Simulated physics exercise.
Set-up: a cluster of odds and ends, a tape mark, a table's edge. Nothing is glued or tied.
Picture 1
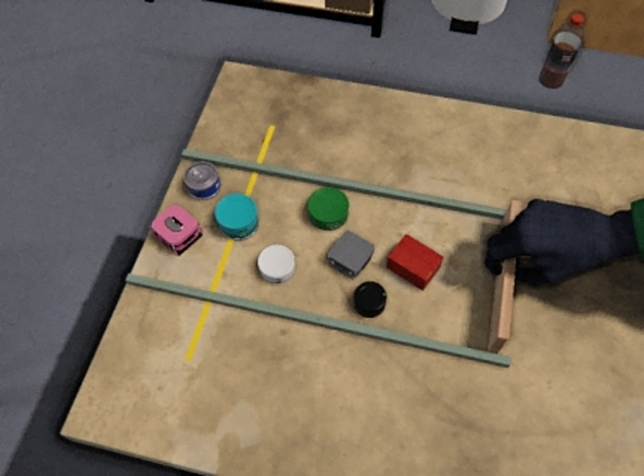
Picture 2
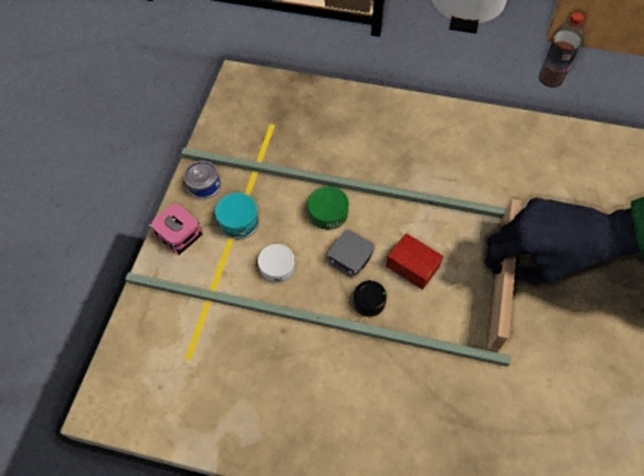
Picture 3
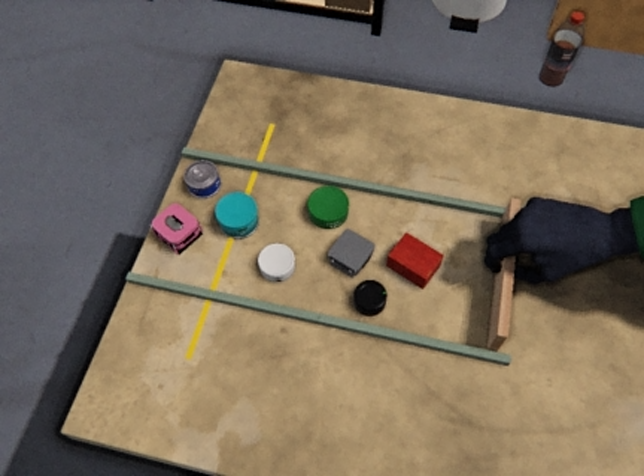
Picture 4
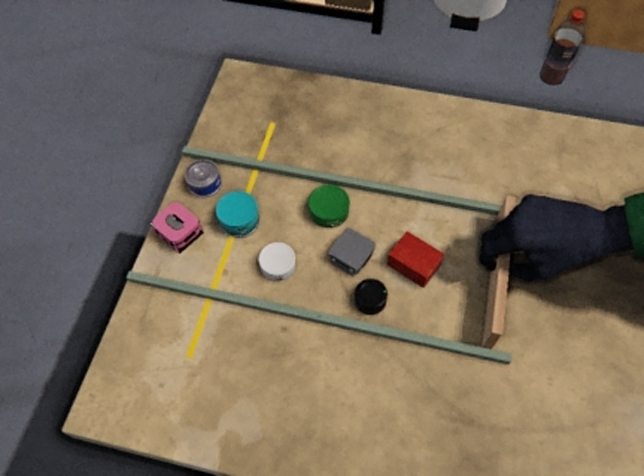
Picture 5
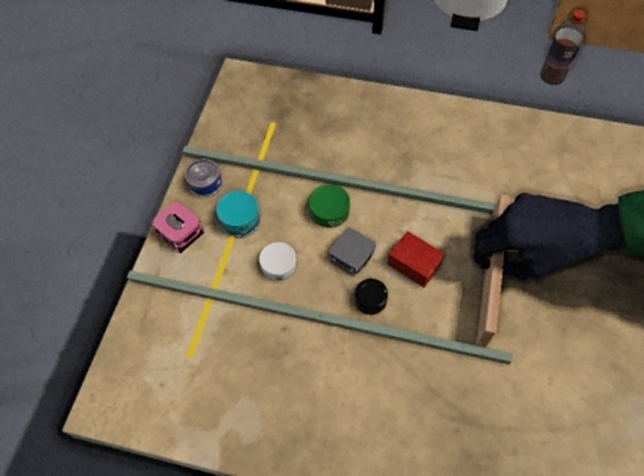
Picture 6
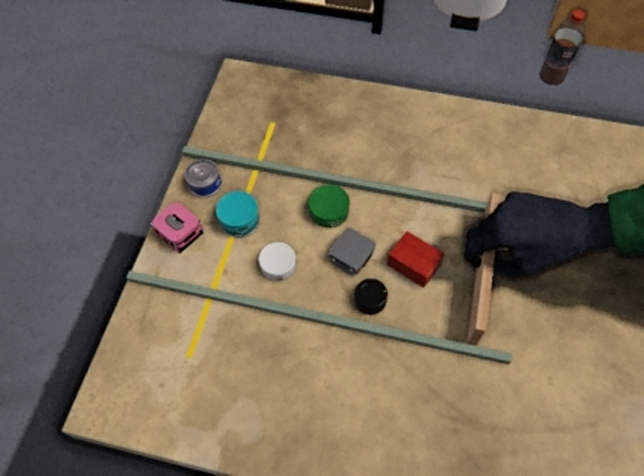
At the start, a gloved hand holds a wooden board upright between two green rails, with tins, lids and small blocks scattered to its left around a yellow tape line. The hand then slides the board slightly left, while the objects stay where they are, still not touched.
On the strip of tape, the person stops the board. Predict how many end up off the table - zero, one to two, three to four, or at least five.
One to two end up off the table.
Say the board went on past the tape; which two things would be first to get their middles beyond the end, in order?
Turquoise tin, then pink case.
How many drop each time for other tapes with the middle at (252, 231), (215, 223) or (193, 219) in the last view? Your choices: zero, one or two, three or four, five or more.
In order of the three spots, it's not one, then 1 or 2, then five or over.
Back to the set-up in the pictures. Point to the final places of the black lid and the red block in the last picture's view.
About (204, 264), and about (211, 226).
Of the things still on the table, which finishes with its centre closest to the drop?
The pink case.
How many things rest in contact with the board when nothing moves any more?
That comes to 3.
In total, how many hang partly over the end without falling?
1 is the number.
A little later, none off yet; pink case at rest near (178, 228); blue tin at rest near (203, 178); turquoise tin at rest near (238, 215).
Next, none off yet; pink case shifted a little near (166, 234); blue tin at rest near (202, 175); turquoise tin shifted about its own width near (180, 201).
When it is over, the number that fall off is one or two; down, turquoise tin.
